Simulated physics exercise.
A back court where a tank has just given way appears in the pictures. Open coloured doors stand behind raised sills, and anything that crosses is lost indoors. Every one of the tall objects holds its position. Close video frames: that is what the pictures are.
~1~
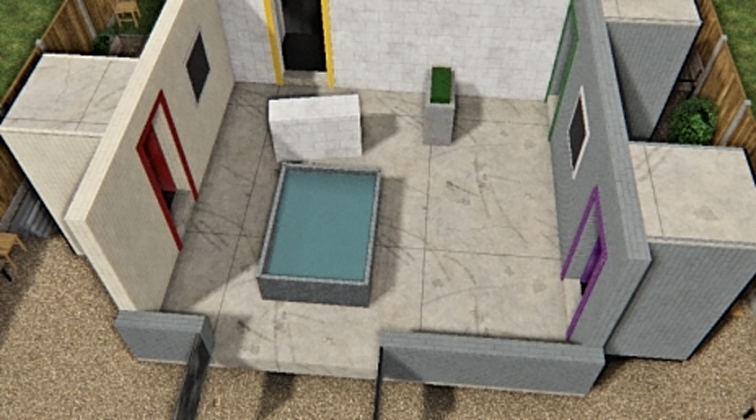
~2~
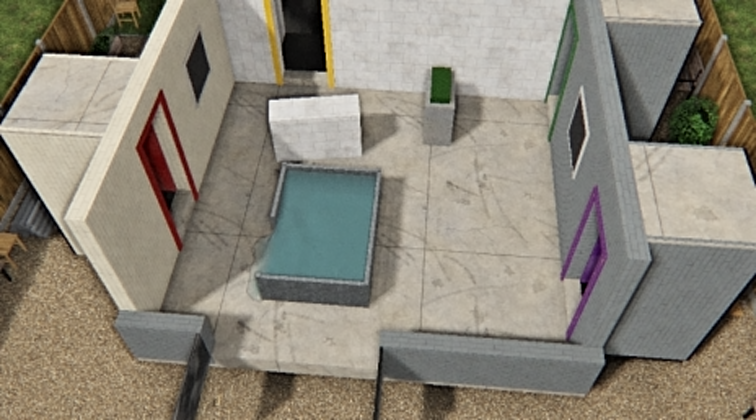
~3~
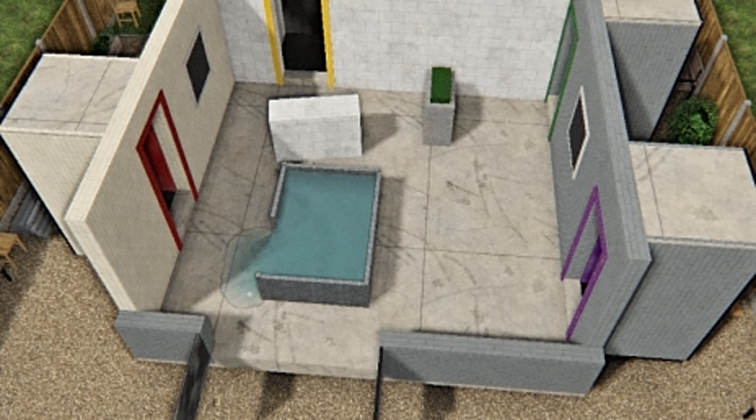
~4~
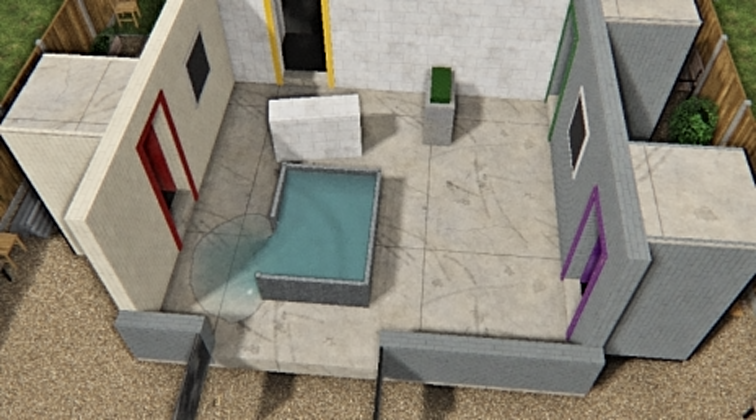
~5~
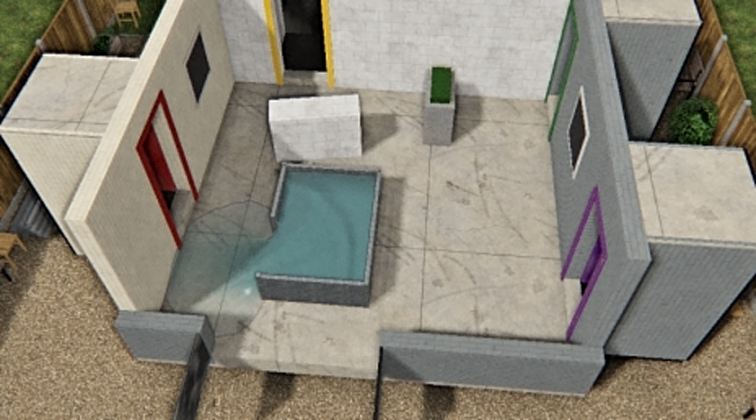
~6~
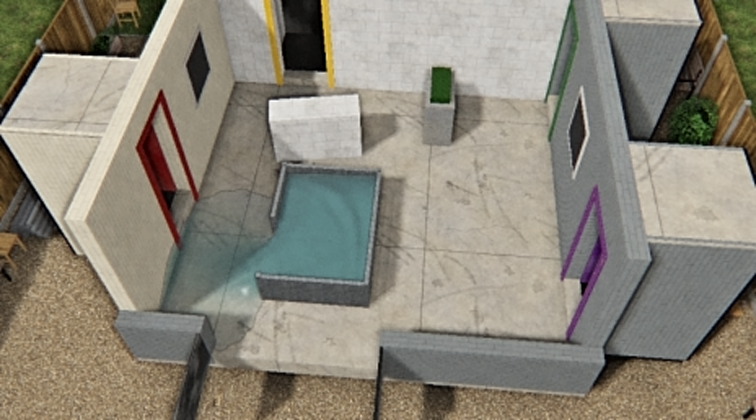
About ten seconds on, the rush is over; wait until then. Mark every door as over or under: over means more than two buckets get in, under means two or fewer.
Green door - under; yellow door - under; red door - under; purple door - under.
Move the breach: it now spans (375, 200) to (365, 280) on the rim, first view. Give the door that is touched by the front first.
It's the purple one.
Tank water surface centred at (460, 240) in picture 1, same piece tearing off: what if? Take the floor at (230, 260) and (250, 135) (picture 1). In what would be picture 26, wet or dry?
Submerged, then submerged.
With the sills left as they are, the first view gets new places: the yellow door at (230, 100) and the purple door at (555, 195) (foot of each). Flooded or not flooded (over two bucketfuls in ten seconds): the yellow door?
My take is that the yellow door remains below.
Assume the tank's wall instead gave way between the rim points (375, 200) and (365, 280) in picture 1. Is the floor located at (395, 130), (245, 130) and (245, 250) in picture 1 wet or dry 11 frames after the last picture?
Taking the points in order: Unwetted, unwetted and unwetted.
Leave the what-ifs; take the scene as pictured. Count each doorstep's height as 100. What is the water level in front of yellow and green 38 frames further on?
I reckon it's around 60 and then 0 per cent.
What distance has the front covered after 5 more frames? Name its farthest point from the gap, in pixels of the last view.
I would point to (214, 146).
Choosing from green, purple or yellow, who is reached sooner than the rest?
The one in yellow.
A moment on, water covers 15 % of the floor; the green door not reached, the yellow door not reached, the red door wet at the sill, nothing in, the purple door not reached.
Next, water covers 25 % of the floor; the green door not reached, the yellow door not reached, the red door wet at the sill, nothing in, the purple door not reached.
Then, water covers 40 % of the floor; the green door not reached, the yellow door wet at the sill, nothing in, the red door wet at the sill, nothing in, the purple door not reached.
Later, water covers 65 % of the floor; the green door not reached, the yellow door wet at the sill, nothing in, the red door wet at the sill, nothing in, the purple door wet at the sill, nothing in.
In the end, water covers 90 % of the floor; the green door wet at the sill, nothing in, the yellow door wet at the sill, nothing in, the red door wet at the sill, nothing in, the purple door wet at the sill, nothing in.
